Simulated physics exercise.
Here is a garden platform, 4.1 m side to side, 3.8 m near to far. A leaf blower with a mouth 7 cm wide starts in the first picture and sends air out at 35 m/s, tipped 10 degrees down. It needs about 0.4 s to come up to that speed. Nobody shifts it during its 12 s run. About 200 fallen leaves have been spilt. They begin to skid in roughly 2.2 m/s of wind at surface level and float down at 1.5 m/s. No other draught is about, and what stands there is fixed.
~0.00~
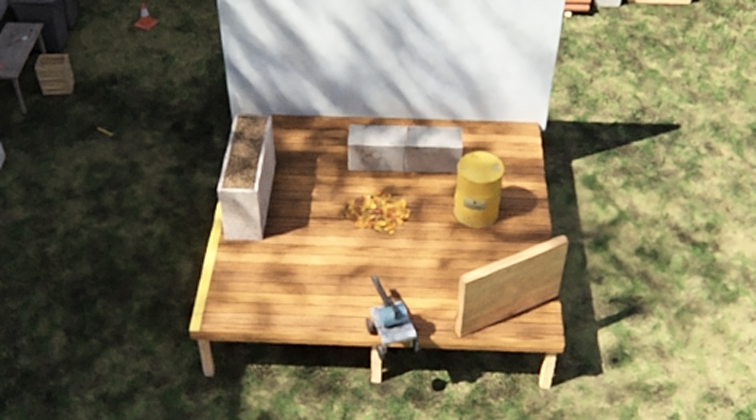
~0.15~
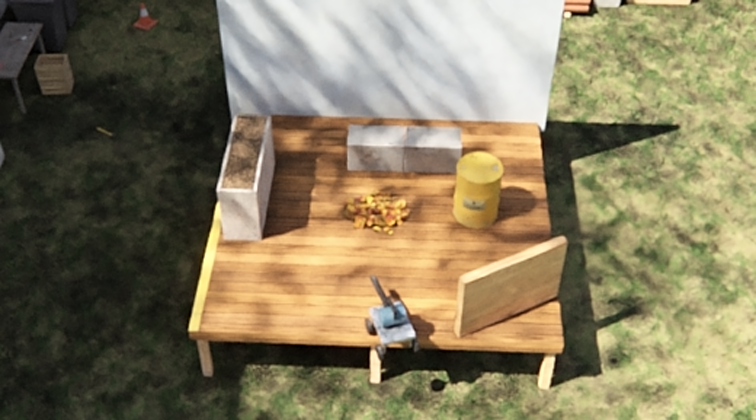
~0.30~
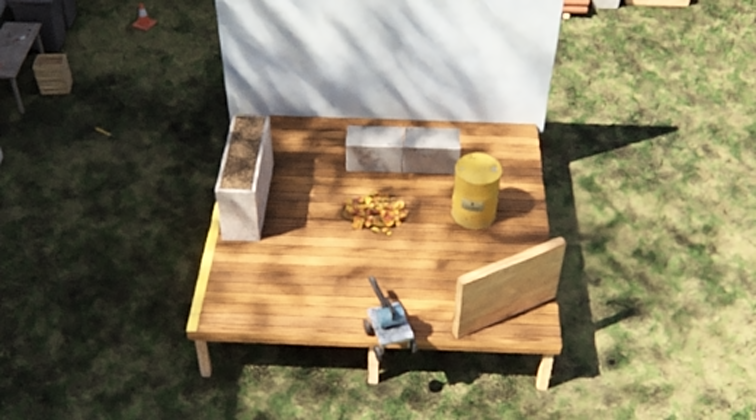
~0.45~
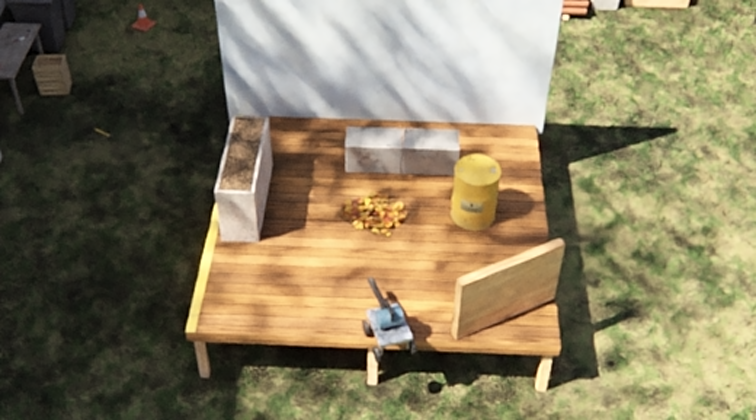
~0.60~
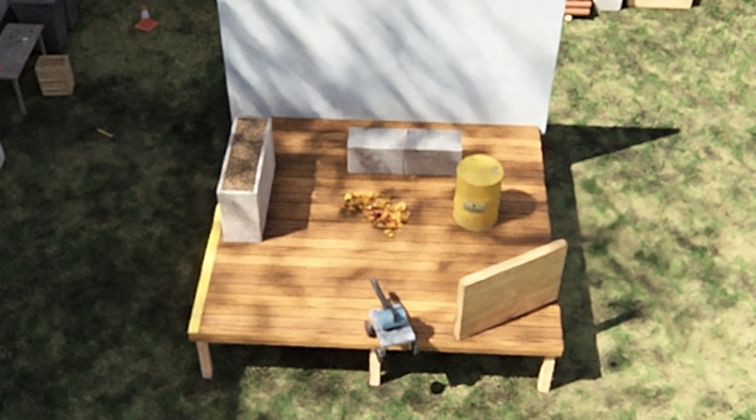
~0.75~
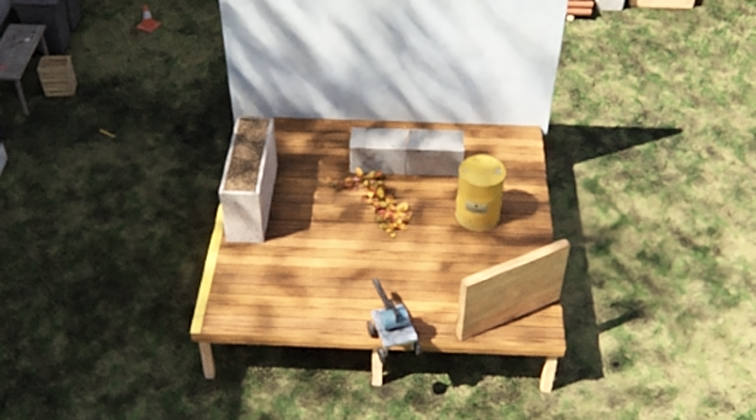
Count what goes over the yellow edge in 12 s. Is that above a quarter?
Answer: No.
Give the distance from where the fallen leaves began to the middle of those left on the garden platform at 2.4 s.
Roughly 0.6 m.
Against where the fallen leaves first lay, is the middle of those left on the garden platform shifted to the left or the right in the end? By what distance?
To the right, by about 0.2 m.
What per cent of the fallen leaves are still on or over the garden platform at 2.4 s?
Near 100 %.
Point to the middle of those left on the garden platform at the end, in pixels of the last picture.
At about (404, 178).
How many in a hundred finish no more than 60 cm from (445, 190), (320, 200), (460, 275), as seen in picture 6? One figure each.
In turn about 40 %, 0 %, 0 %.
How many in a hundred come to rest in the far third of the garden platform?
Some 60 per cent.
After 2.4 s, 1 % are over the yellow edge; the middle of those still in play is near (391, 177); 18 % have settled or left.
After 3.8 s, 2 % are over the yellow edge; the middle of those still in play is near (398, 176); 30 % have settled or left.
After 6.6 s, 4 % are over the yellow edge; the middle of those still in play is near (402, 175); 43 % have settled or left.
After 12.0 s, at the end, 6 % are over the yellow edge; the middle of those still in play is near (404, 178).
